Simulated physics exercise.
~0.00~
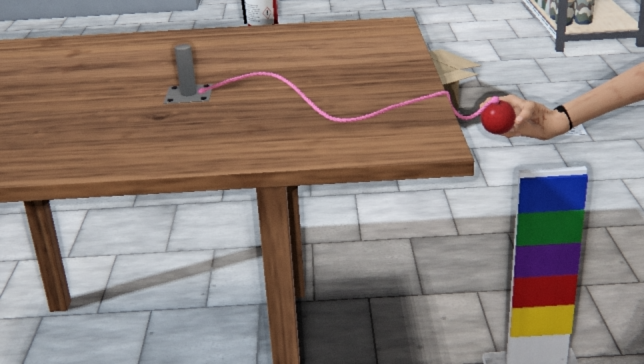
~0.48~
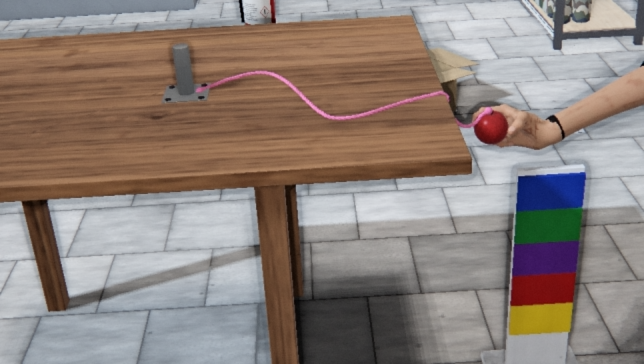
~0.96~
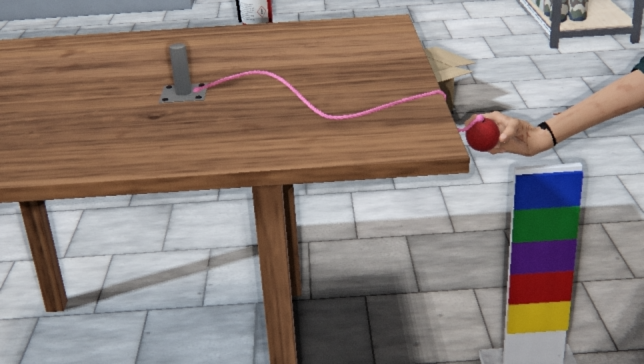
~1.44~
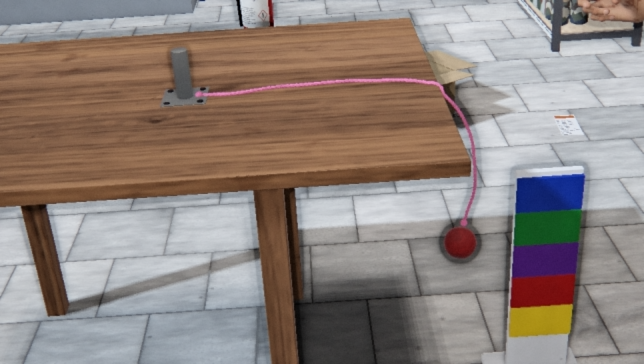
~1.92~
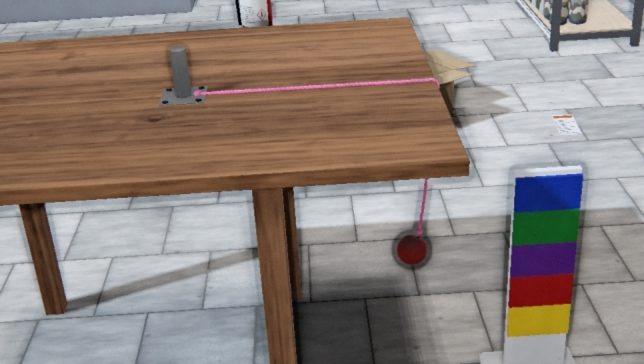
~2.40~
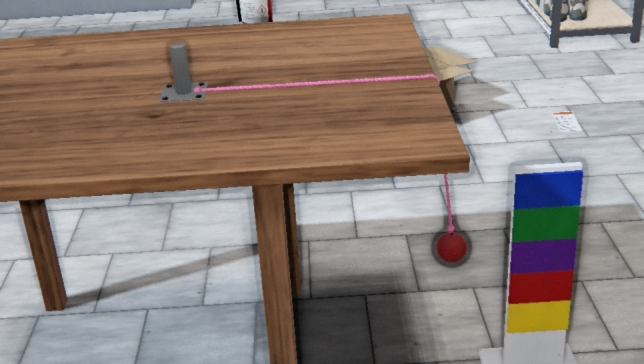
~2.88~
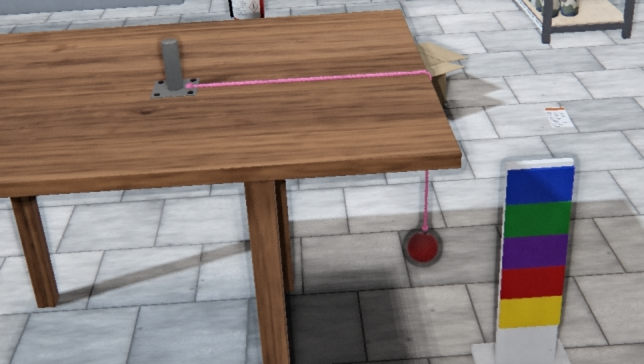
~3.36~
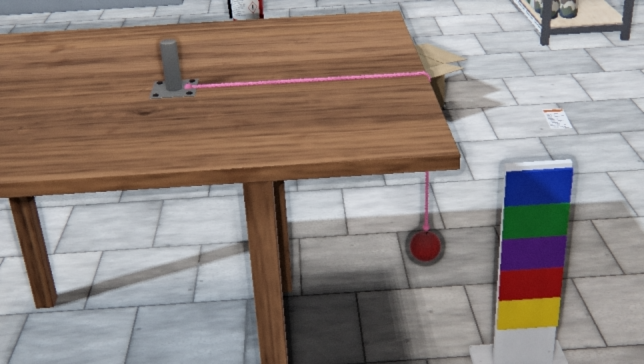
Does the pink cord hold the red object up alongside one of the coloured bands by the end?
Yes, the cord holds it. The red object ends up hanging below the table edge with its centre level with the purple band.
